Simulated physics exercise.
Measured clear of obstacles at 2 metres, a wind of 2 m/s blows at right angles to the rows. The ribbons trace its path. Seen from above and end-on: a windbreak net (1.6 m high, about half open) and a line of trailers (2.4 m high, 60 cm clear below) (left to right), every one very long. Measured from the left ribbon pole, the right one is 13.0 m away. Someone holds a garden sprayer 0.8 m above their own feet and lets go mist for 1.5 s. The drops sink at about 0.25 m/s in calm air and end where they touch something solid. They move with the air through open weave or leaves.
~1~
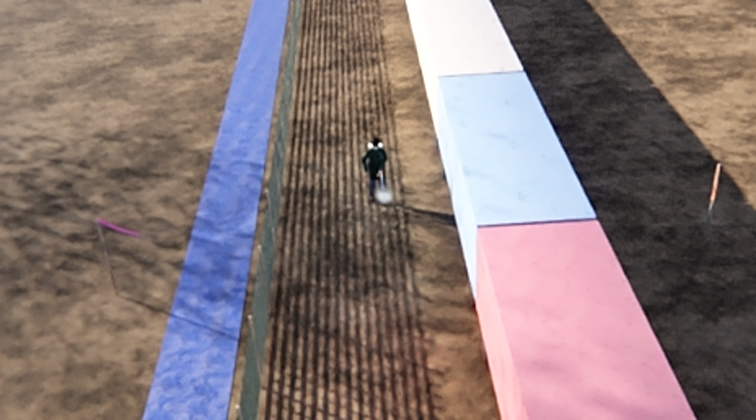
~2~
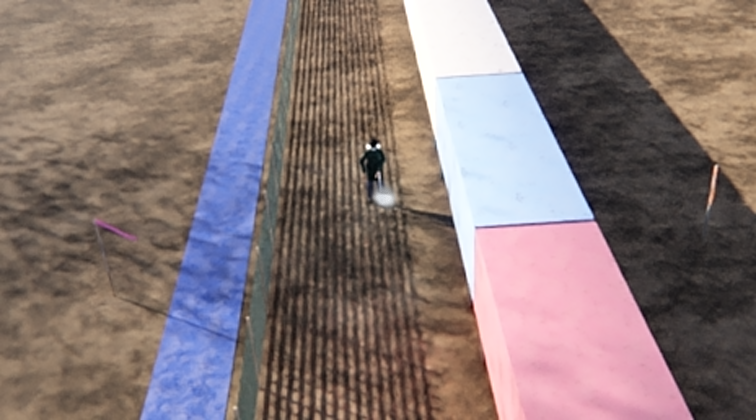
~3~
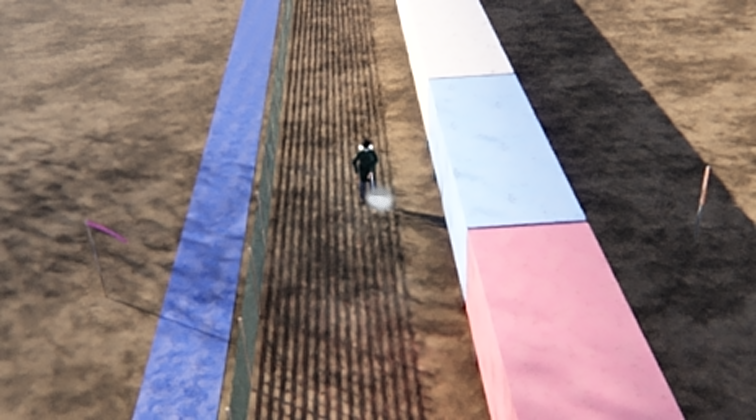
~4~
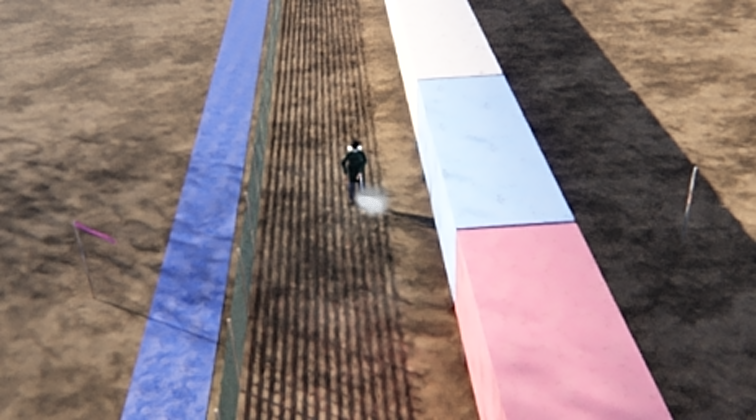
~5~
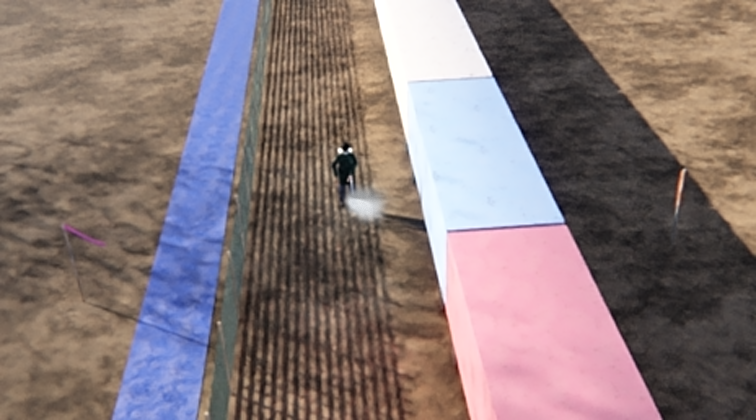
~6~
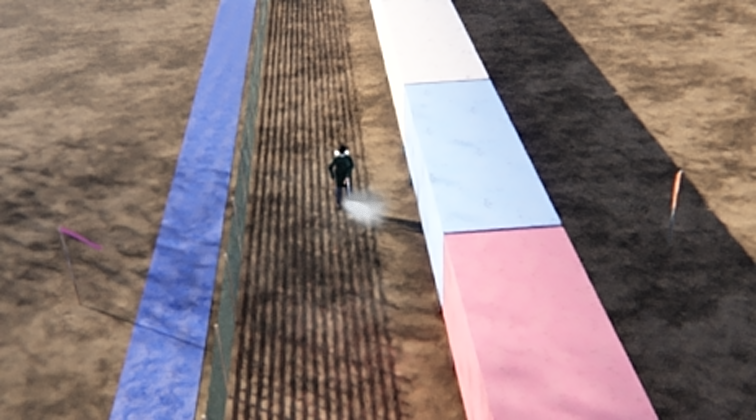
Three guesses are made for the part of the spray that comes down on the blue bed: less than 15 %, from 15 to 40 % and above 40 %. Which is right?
The share landing there is less than 15 %.
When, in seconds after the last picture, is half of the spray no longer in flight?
About 2.4 seconds.
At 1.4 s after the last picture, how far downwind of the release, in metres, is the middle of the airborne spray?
Roughly 0.5 m.
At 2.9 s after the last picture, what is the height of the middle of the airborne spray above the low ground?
The middle sits around 0.2 m above the low ground.
Then, 1.4 s after the last picture, 16 % is no longer flying here, and 0 % lies on the blue bed; the middle of what still flies is 0.4 m above the low ground, near (381, 215).
Then, 2.9 s after the last picture, 63 % is no longer flying here, and 0 % lies on the blue bed; the middle of what still flies is 0.3 m above the low ground, near (403, 218).
Then, 6.9 s after the last picture, 95 % is no longer flying here, and 0 % lies on the blue bed.
Then, 18.9 s after the last picture, 99 % is no longer flying here, and 0 % lies on the blue bed.
Then, 43.9 s after the last picture, 100 % is no longer flying here, and 0 % lies on the blue bed.
